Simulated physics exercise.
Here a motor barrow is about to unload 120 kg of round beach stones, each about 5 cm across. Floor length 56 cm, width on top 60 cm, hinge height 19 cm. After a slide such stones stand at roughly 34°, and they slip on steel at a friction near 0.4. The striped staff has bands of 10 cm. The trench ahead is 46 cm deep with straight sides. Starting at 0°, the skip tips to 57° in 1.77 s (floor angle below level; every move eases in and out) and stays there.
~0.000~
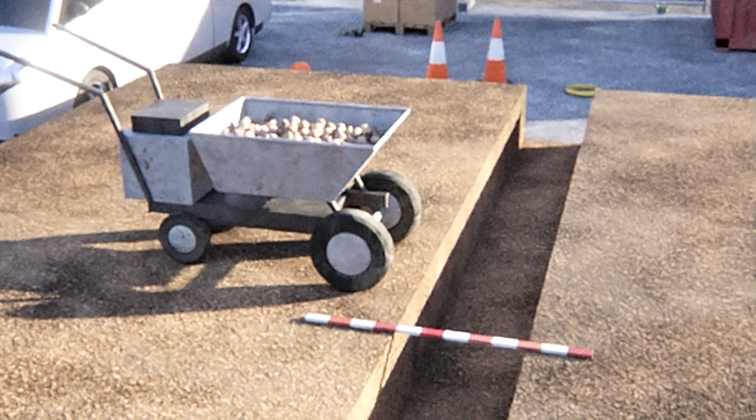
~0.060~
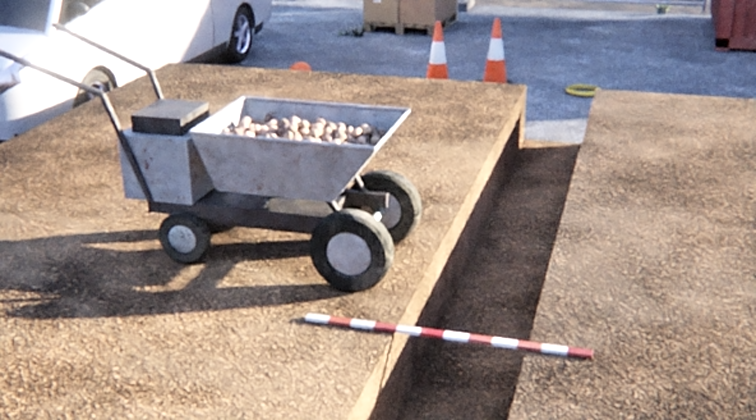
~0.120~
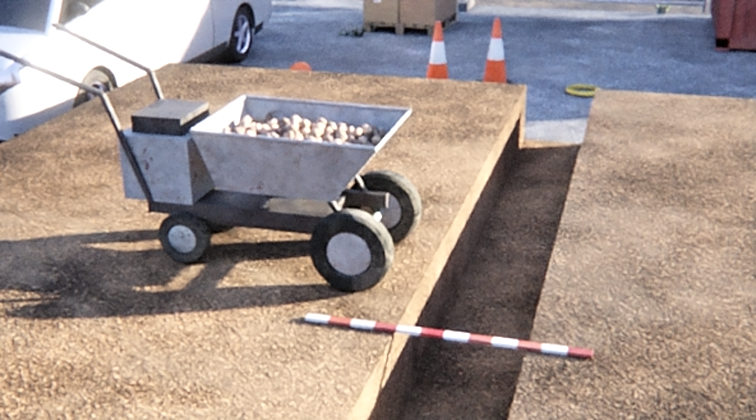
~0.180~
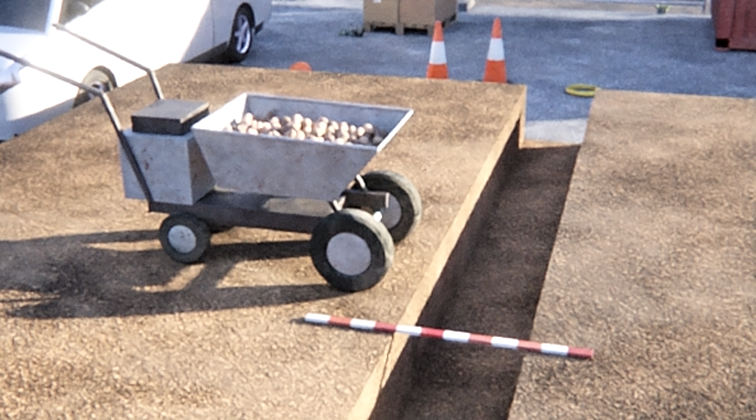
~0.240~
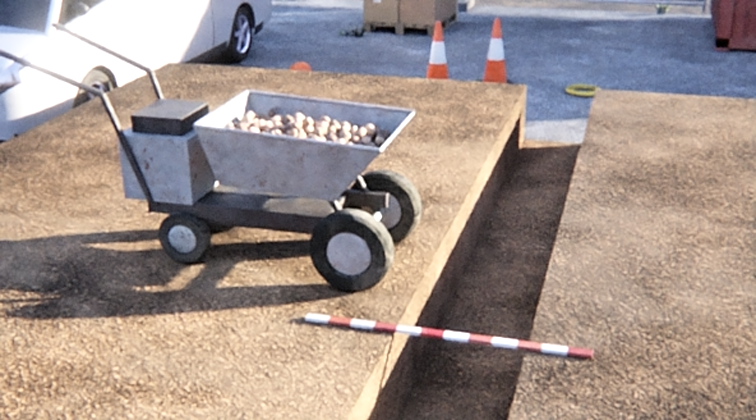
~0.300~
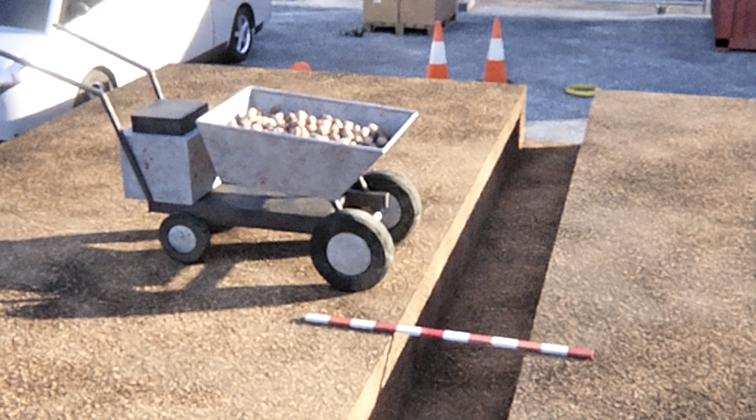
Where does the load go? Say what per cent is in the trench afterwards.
Roughly 72 per cent ends in the trench.
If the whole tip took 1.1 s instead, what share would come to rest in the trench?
In that case some 65 per cent.
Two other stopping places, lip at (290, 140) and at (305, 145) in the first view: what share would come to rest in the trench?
First some 55, then 70 per cent.
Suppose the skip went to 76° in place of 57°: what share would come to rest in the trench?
Then about 85 per cent.
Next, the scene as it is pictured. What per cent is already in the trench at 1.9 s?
About 20 per cent by then.
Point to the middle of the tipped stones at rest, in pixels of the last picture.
Near (500, 354).
After 1.3 s the floor is at 48°; 100 % in the skip; the foremost stones are at (456, 181).
After 1.9 s the floor is at 57°; 77 % in the skip, 22 % in the trench; the foremost stones are at (545, 285).
After 2.2 s the floor is at 57°; 52 % in the skip, 44 % in the trench, 4 % past the trench; the foremost stones are at (614, 293).
After 4.2 s the floor is at 57°; 24 % in the skip, 72 % in the trench, 4 % past the trench; the foremost stones are at (651, 299).
